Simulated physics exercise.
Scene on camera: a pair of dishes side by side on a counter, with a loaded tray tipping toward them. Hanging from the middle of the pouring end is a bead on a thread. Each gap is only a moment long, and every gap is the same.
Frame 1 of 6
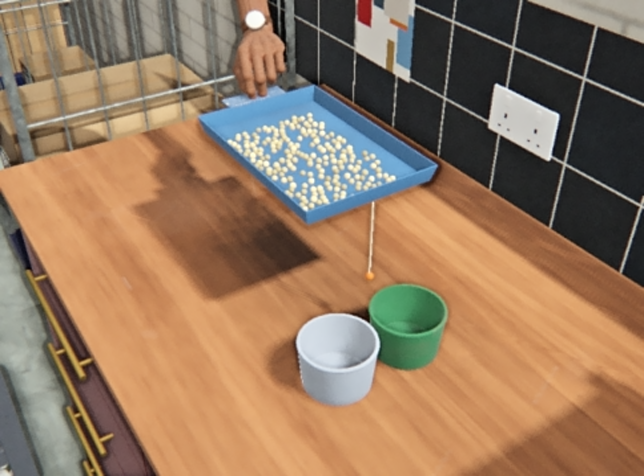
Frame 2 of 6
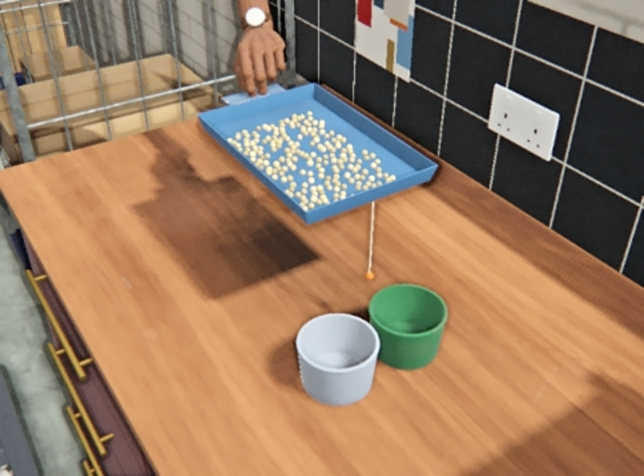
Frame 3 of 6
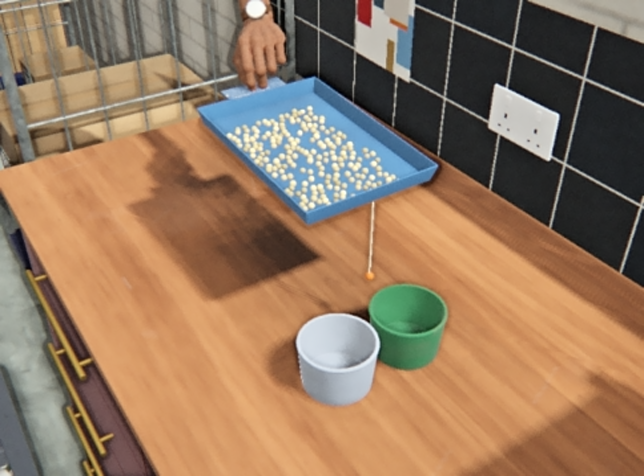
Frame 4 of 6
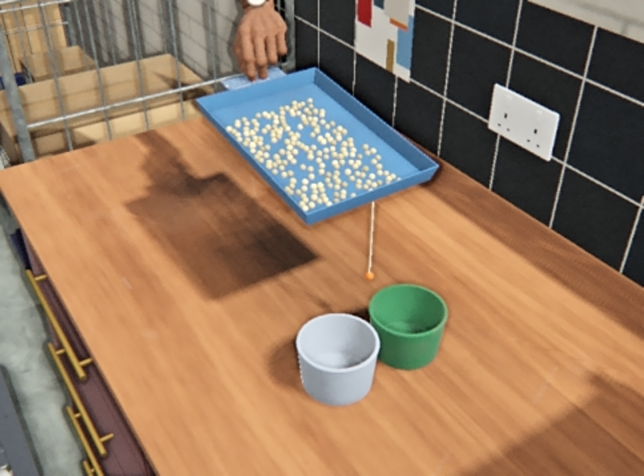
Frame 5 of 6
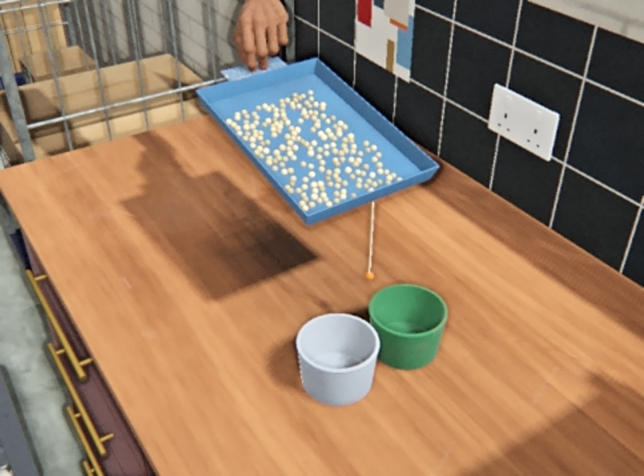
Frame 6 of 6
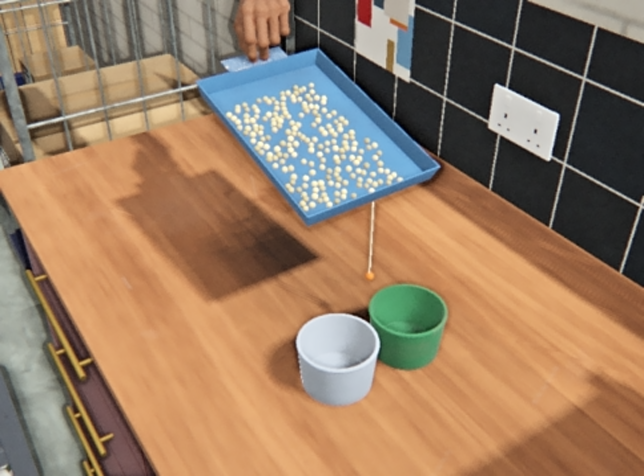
A hand with a white-faced watch at its wrist holds the far end of a blue tray above a wooden counter, seen from above at an angle, with black wall tiles at right and a wire rack behind. Pale beans cover the tray, an orange bead hangs beneath, and a grey dish sits left of a green one. The hand gradually raises the tray's far end, steepening it slightly, while the camera stays still.
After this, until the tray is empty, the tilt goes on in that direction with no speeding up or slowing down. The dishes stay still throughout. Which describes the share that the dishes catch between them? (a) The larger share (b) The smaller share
Answer: A.
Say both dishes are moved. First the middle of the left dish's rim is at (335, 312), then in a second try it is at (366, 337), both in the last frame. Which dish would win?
The first time it is the dish to the left, and the second time it is the dish to the left.
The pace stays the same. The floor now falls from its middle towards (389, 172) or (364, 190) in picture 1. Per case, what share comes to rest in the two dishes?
I'd say roughly 0 percent with the first slope, 70 percent with the other.
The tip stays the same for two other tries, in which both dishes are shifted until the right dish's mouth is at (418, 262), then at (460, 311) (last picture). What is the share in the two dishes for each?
First placement: 0 per cent; second placement: 20 per cent.
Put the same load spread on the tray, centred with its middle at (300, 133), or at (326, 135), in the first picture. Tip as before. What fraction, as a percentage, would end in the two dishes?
Shares in turn: 80 % and 80 %.
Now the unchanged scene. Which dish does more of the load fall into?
So the winner turns out to be the left-side one.
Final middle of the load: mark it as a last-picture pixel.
At about (349, 371).
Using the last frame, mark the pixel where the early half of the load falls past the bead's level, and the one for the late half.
The early half goes through (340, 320), the late half through (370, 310).
Just after the last frame, tray tipped steeply; almost all on the tray; just a few in the air.
A moment on, tray tipped right over; almost all on the tray; just a few in the left dish; just a few in the right dish; about a tenth in the air.
Further on, tray tipped past a quarter turn; roughly two thirds in the left dish; roughly a quarter in the right dish; about a tenth outside both.
When it is over, tray tipped past a quarter turn; roughly two thirds in the left dish; roughly a quarter in the right dish; about a tenth outside both.
